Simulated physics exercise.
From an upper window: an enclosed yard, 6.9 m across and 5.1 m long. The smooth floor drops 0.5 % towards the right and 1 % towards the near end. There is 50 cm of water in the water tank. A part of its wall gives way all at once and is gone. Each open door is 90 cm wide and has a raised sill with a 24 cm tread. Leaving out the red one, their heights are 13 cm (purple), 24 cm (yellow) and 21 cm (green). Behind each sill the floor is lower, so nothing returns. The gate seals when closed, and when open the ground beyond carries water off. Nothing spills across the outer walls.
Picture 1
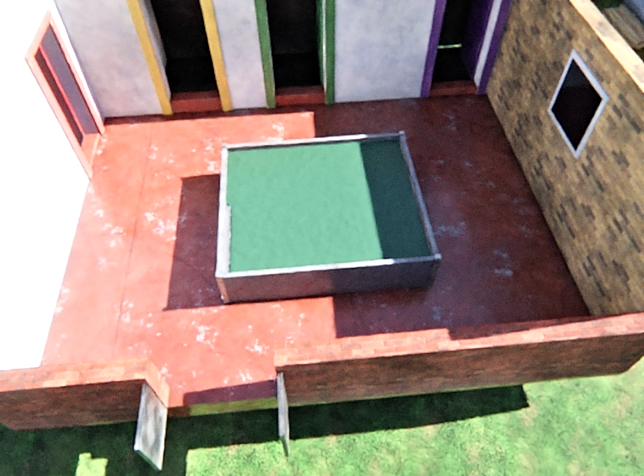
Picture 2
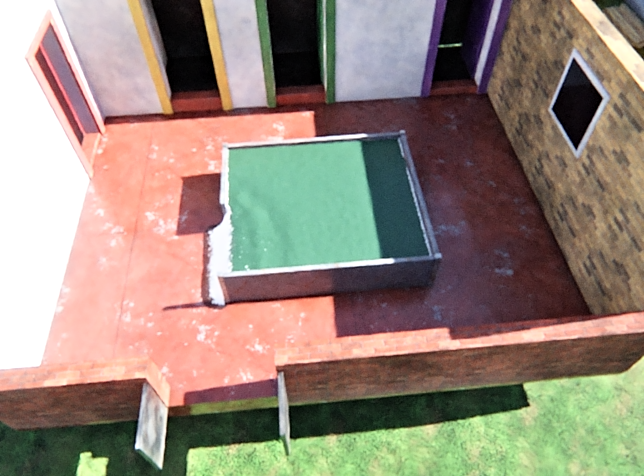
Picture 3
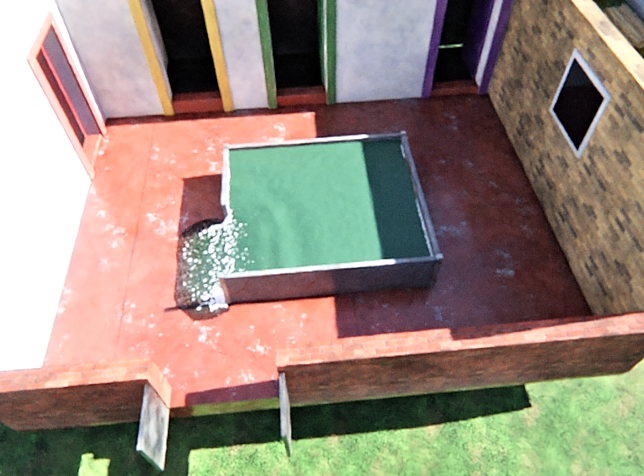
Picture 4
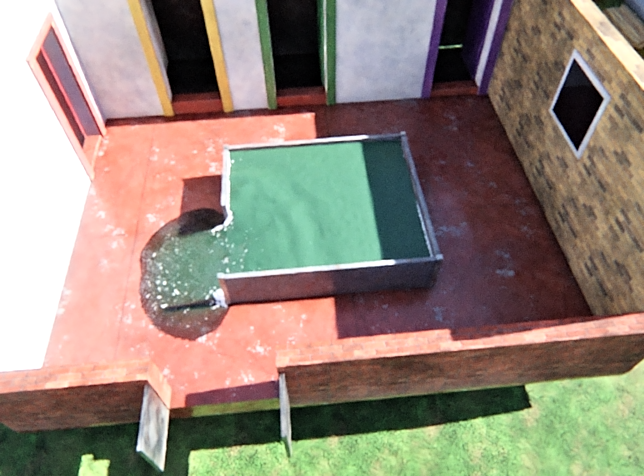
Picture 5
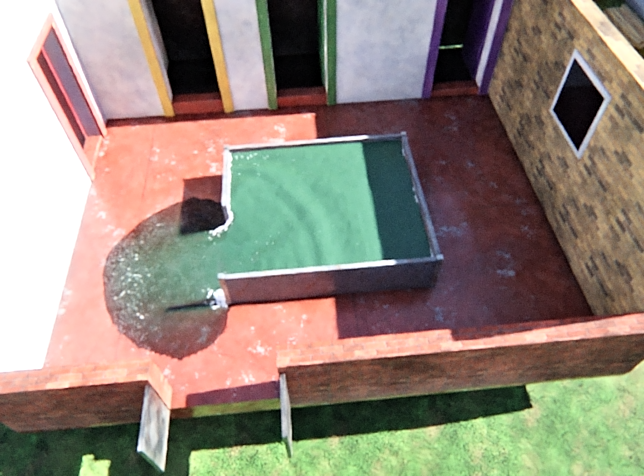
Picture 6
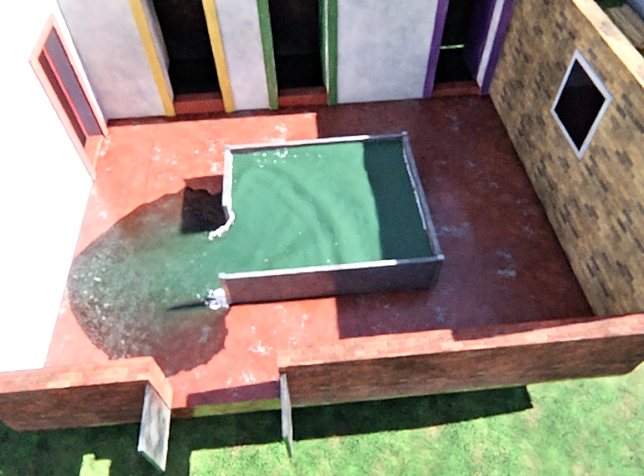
Green water bursts from the left side of a low, grey-walled square tank on a reddish floor in an enclosed yard, seen from high above by a still camera. Yellow, green and purple surrounds edge dark openings at the back, with a red one left and brick walls around. White froth spills out first, then a dark, rounded sheet spreads steadily leftward while ripples cross the tank.
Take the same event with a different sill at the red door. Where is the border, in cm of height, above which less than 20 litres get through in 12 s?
At least 9.5 cm or so.
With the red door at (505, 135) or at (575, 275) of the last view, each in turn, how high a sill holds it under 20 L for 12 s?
Roughly 10.5 and 8.0 cm.
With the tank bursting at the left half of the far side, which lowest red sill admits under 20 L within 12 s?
Then roughly 20 cm.
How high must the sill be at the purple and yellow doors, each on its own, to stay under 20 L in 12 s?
Roughly 8.0 cm at purple and 9.0 cm at yellow.
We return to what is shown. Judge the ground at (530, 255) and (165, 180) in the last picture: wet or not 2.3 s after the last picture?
In that order: Not reached, under water.
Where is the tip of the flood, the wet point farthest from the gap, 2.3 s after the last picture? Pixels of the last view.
Around (109, 120).
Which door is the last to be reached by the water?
Last comes the purple one.
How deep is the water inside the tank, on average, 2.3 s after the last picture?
Roughly 30 cm on average.
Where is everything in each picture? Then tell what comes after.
The water tank at (321, 201) is whole and still, 50 cm deep; the red door at (71, 104) is dry, in the first frame.
Water pours out at (228, 254) and has run 0.3 m, to (208, 238); about 8 cm deep outside, 50 cm at the back, in the second frame.
Water pours out at (230, 257) and has run 0.7 m, to (182, 258); about 9 cm deep outside, 50 cm at the back, in the third frame.
The gap is at (230, 258), the front 1.2 m out at (147, 265); the back of the water tank holds 50 cm, in the fourth frame.
Water pours out at (231, 258) and has run 1.7 m, to (110, 279); about 5 cm deep outside, 50 cm at the back, in the fifth frame.
Water pours out at (231, 258) and has run 2.2 m, to (73, 271); about 4 cm deep outside, 51 cm at the back; 1.6 m in a straight line remain to the red door at (74, 105), in the sixth frame.
Then, 0.7 s after the last picture water covers 20 % of the floor, deepest (32 cm) near (225, 281); it has not reached the red door.
Then, 2.3 s after the last picture water covers 35 % of the floor, deepest (30 cm) near (35, 400); 7 cm at the red door, 0 litres in over its 6 cm sill.
Then, 11.3 s after the last picture water covers 100 % of the floor, deepest (17 cm) near (601, 335); 7 cm at the red door, 60 litres in over its 6 cm sill.
At the red door as built, the water peaked near 11 cm, 6.9 s after the last picture.
With a sill of 8.5 cm, 28 litres would have come in within the 12 s; with 11.5 cm, 9 litres. So under 20 litres takes about 9.5 cm.
